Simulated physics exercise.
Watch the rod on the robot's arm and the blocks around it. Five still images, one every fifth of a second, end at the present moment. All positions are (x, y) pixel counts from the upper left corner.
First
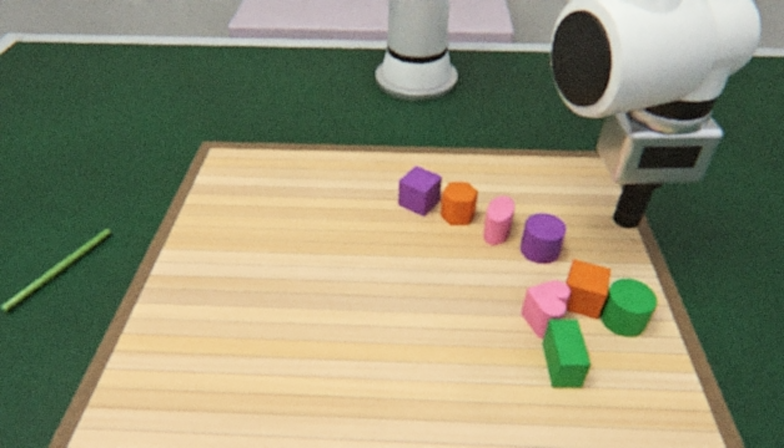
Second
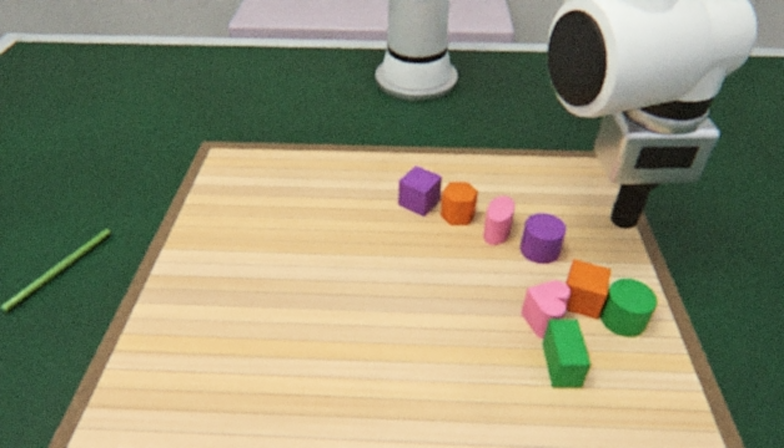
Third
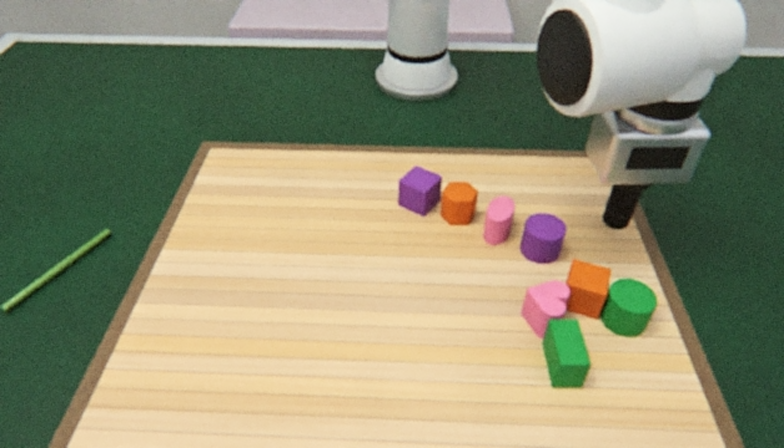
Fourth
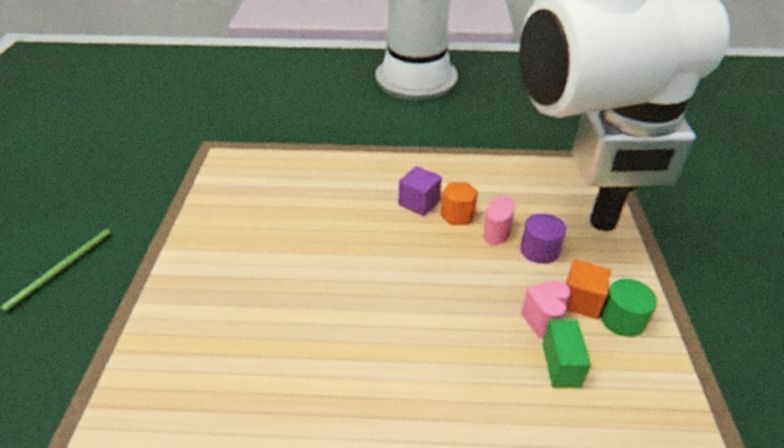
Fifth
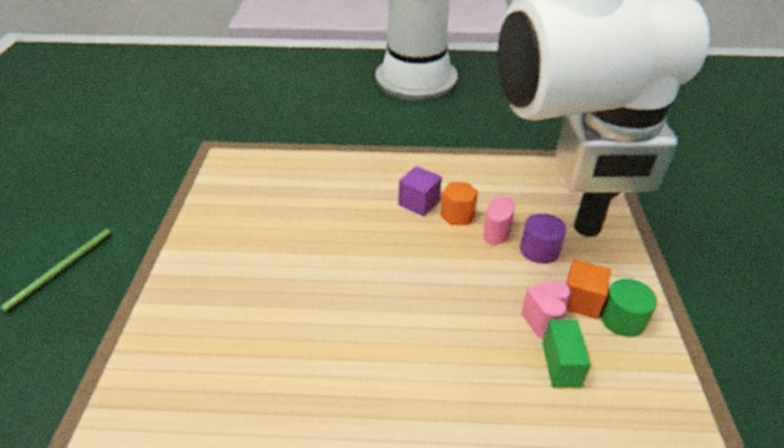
A robot arm moves its black rod slightly left toward the still purple cylinder.
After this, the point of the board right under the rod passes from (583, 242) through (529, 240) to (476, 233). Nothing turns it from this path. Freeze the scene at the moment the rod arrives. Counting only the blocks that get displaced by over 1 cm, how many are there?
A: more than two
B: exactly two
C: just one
A (more than two)
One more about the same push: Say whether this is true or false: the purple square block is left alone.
The statement is false.
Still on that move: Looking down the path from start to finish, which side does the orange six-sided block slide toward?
Its shift is rightward.
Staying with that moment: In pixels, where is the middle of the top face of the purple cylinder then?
The middle of the upper face of the purple cylinder will lie at about (502, 234) in the picture.
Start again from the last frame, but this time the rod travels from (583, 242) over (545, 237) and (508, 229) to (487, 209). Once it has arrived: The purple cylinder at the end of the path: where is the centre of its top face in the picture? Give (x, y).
The spot you're after is about (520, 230) in the image.
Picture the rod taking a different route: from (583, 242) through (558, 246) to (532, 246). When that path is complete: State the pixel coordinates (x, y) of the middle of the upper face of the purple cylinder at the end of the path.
It will end up at (509, 231).
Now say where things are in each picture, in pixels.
The first picture shows rod's lower end (626, 221); purple square block (420, 178); orange six-sided block (460, 191); pink oval (501, 208); purple cylinder (546, 225).
The second picture shows rod (623, 221); blocks still.
The third picture shows rod (615, 222); blocks still.
The fourth picture shows rod (603, 224); blocks still.
The fifth picture shows rod (587, 229); purple square block (420, 178); orange six-sided block (460, 191); pink oval (501, 208); purple cylinder (546, 225).
On the path given first. One third of the way, rod (550, 229); purple cylinder (526, 229).
Two thirds of the way, rod (513, 224); pink oval (490, 206); purple cylinder (505, 233).
At the end, rod (477, 220); purple square block (410, 173); orange six-sided block (441, 183), turned 30° clockwise; pink oval (454, 200), turned 20° clockwise; purple cylinder (502, 234).
